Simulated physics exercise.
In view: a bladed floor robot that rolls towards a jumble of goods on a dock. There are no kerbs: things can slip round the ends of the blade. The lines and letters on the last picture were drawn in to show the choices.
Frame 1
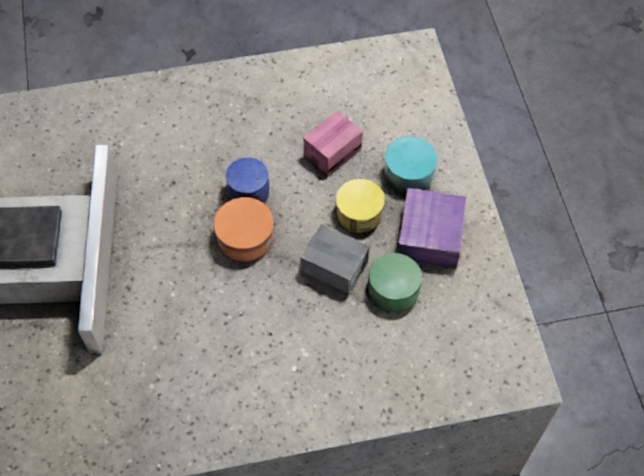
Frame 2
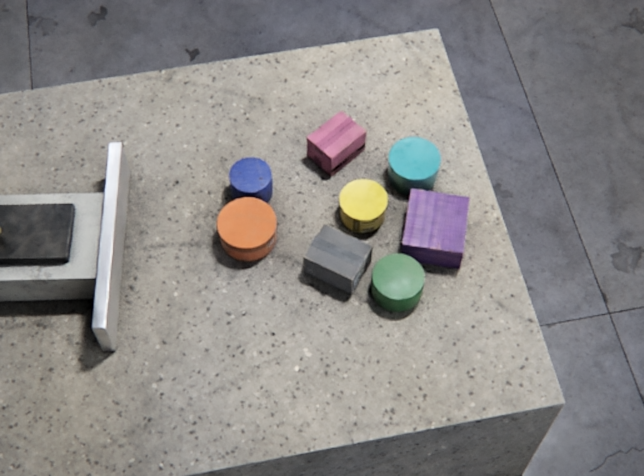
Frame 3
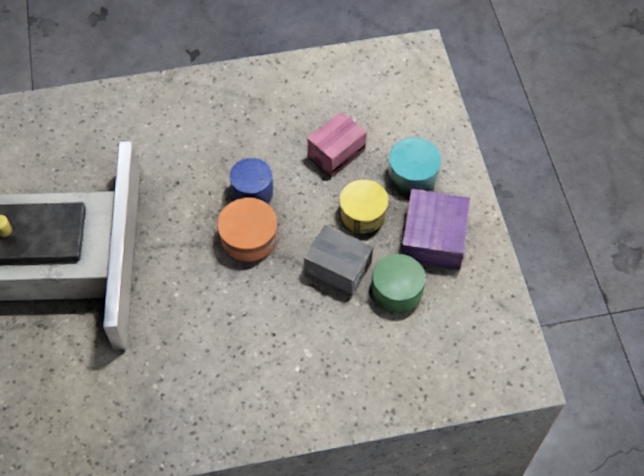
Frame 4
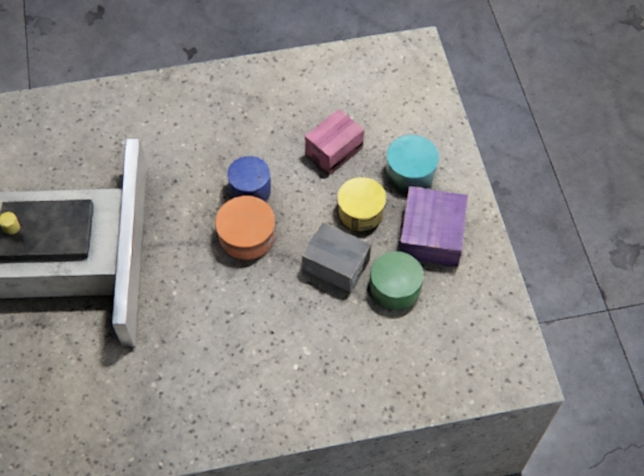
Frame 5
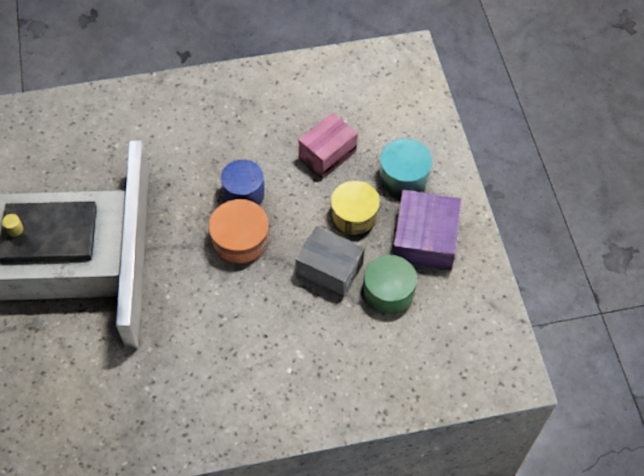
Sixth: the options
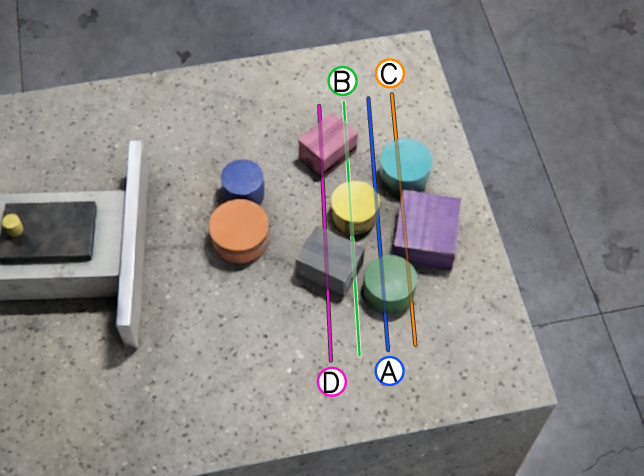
On a speckled grey dock, a bladed robot rolls slowly right towards a jumble of colourful goods.
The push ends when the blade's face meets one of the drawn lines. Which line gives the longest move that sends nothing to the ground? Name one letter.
It can go as far as C.
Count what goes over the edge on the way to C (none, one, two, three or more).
The count is none.
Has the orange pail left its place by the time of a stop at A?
Yes.
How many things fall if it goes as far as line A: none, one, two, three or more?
In all, none.
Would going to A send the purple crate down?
By then, no.
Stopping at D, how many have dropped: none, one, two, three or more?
The count is none.
On the copy, A at (377, 214); B at (351, 219); C at (403, 210); D at (325, 224).
On C. First, robot (155, 214); blue canister (260, 185); orange pail (267, 230).
Then, robot (256, 197); purple crate (451, 233); turquoise pail (413, 162).
Finally, robot (329, 184); purple crate (502, 245); yellow pail (475, 192); nothing has fallen.
By contrast, A is safe but short; B is safe but short; D is safe but short.
